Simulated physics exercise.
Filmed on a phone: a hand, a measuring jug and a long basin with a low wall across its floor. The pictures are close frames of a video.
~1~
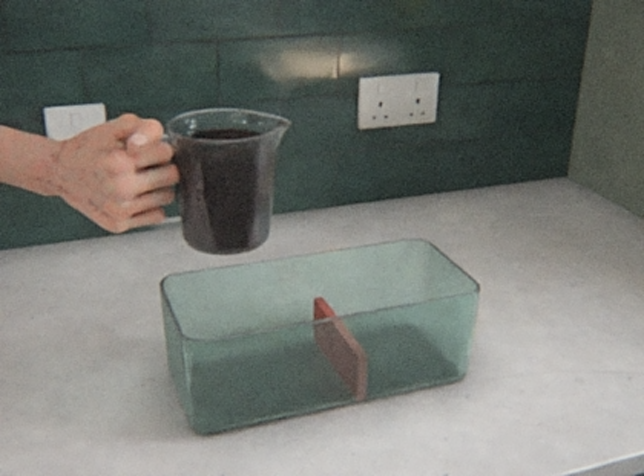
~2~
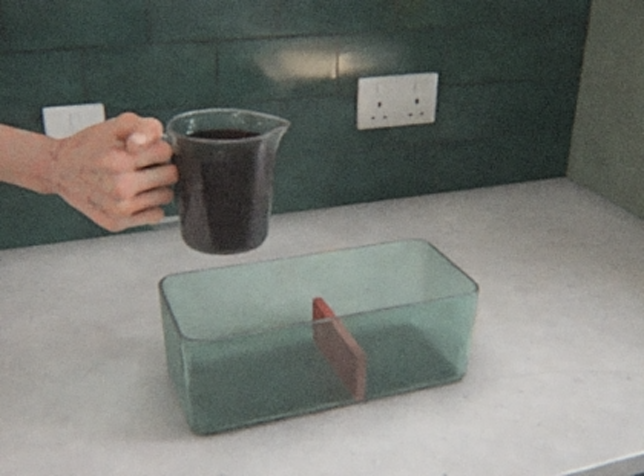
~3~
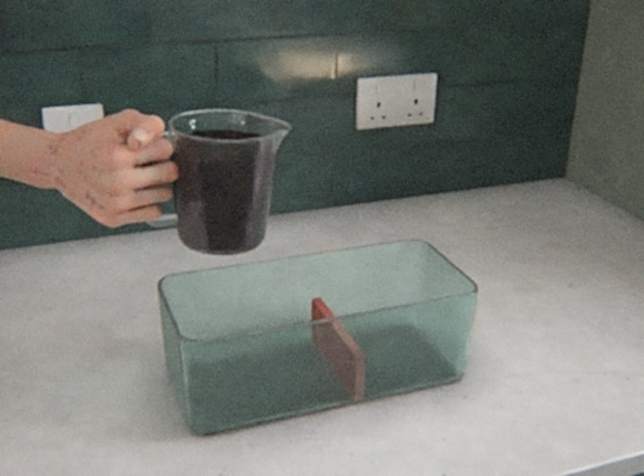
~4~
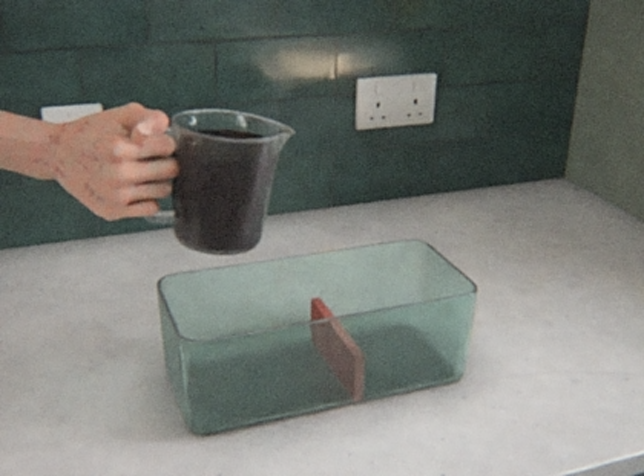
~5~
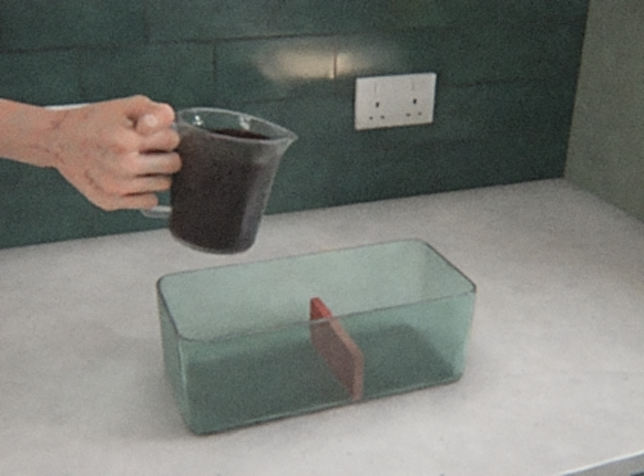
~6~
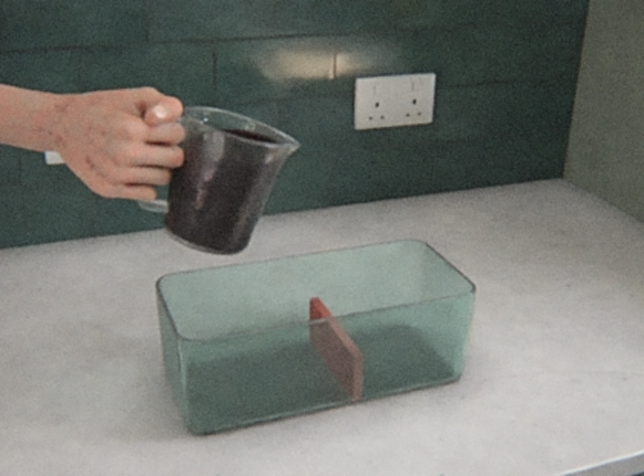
On a pale countertop against dark green tiles, a hand holds a glass jug of dark liquid upright above a long, clear greenish basin with a low reddish wall across its floor. The hand then gradually tilts the jug toward the right, its spout dipping slightly, while the basin stays still.
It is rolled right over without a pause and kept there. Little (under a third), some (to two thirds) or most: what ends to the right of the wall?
It comes to between a third and two thirds.
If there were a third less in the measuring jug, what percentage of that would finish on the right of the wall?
It comes to 20 per cent or so.
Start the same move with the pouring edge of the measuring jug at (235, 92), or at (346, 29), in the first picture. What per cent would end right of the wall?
Roughly 5 per cent, and 75 per cent.
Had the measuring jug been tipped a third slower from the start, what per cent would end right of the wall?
About 60 per cent.
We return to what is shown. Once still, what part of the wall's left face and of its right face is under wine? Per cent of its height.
Some 20 per cent left and 30 right.
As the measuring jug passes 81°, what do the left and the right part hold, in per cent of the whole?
Near 0 on the left, 10 on the right.
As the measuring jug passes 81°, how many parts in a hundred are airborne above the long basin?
About 20 per cent.
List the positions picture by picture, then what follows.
The first picture shows tilt 0°; pouring edge (290, 120); surface from (172, 146) to (272, 136); the long basin's rim runs from (171, 310) to (453, 264); the wall's top is at (339, 326).
The second picture shows tilt 1°; pouring edge (290, 121); surface from (172, 145) to (271, 137).
The third picture shows tilt 3°; pouring edge (291, 124); surface from (172, 144) to (272, 138).
The fourth picture shows tilt 7°; pouring edge (294, 129); surface from (174, 144) to (274, 139).
The fifth picture shows tilt 12°; pouring edge (297, 134); surface from (176, 145) to (278, 140).
The sixth picture shows tilt 18°; pouring edge (300, 143); surface from (181, 149) to (284, 140).
A moment on, the measuring jug is tipped on its side and 67 per cent is still to pour, 0 is left of the wall and 11 right of it.
Next, the measuring jug is tipped right over and 13 per cent is still to pour, 28 is left of the wall and 45 right of it.
Then the measuring jug is tipped right over and 0 per cent is still to pour, 51 is left of the wall and 47 right of it.
Later the measuring jug is tipped right over and 0 per cent is still to pour, 52 is left of the wall and 47 right of it.
At rest 52 per cent lies left of the wall, 48 right of it and 1 outside.
